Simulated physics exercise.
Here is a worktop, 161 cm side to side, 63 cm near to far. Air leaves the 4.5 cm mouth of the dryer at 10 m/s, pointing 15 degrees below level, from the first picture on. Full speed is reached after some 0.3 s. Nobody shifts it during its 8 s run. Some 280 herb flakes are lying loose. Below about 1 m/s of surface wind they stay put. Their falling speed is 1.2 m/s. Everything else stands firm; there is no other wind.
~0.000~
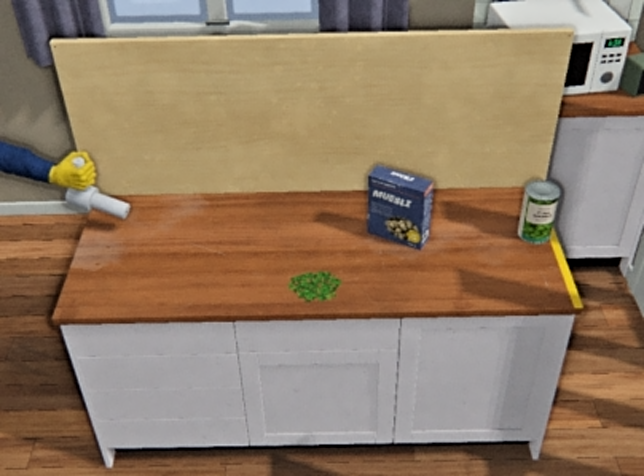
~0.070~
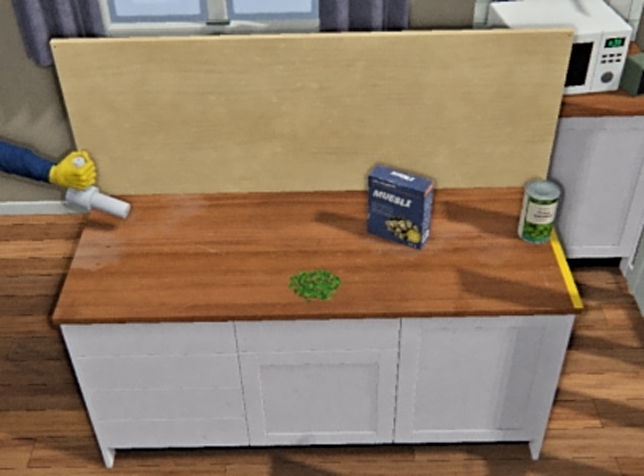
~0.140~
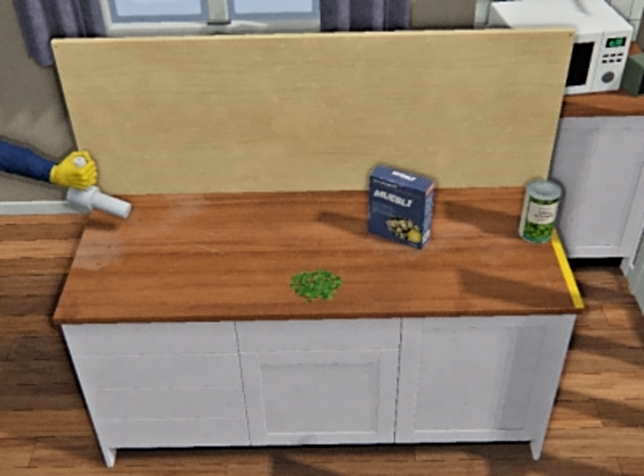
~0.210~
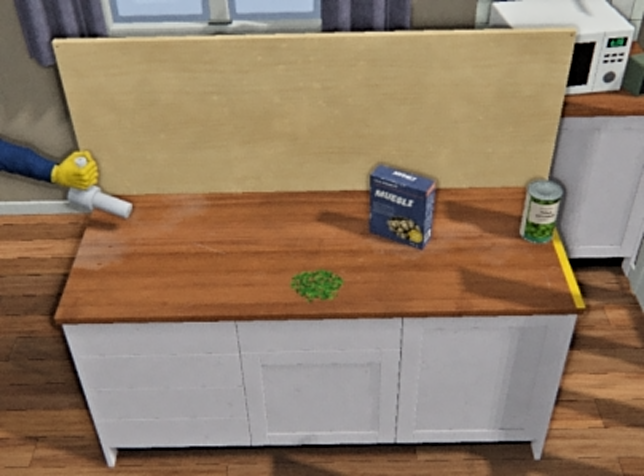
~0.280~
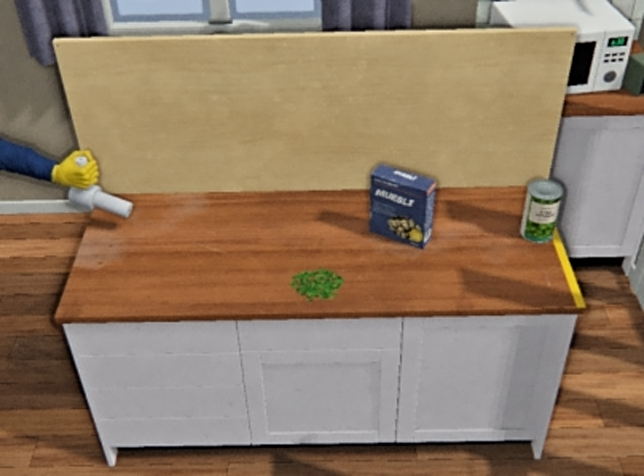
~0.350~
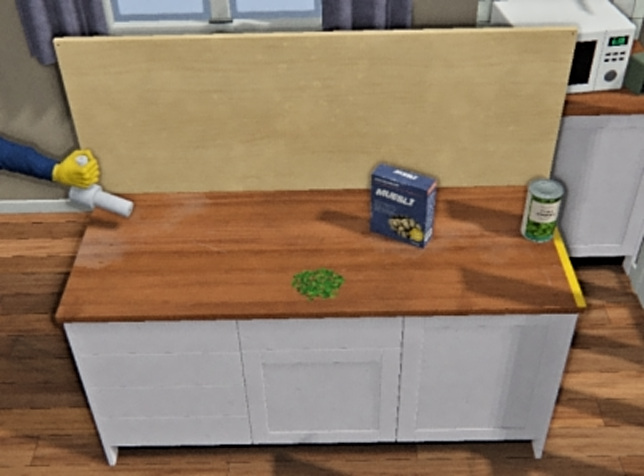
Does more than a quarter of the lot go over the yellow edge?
More than a quarter over the yellow edge: No.
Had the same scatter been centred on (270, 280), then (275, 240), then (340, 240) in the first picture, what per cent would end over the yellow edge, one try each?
In that order: 0 %, 70 %, 80 %.
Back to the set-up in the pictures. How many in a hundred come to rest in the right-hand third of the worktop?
About 0 %.
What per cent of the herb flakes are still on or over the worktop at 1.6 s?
Near 0 %.
After 1.6 s, 0 % are over the yellow edge; 100 % have settled or left.
After 2.6 s, 0 % are over the yellow edge; 100 % have settled or left.
After 4.4 s, 0 % are over the yellow edge; 100 % have settled or left.
After 8.0 s, at the end, 0 % are over the yellow edge.
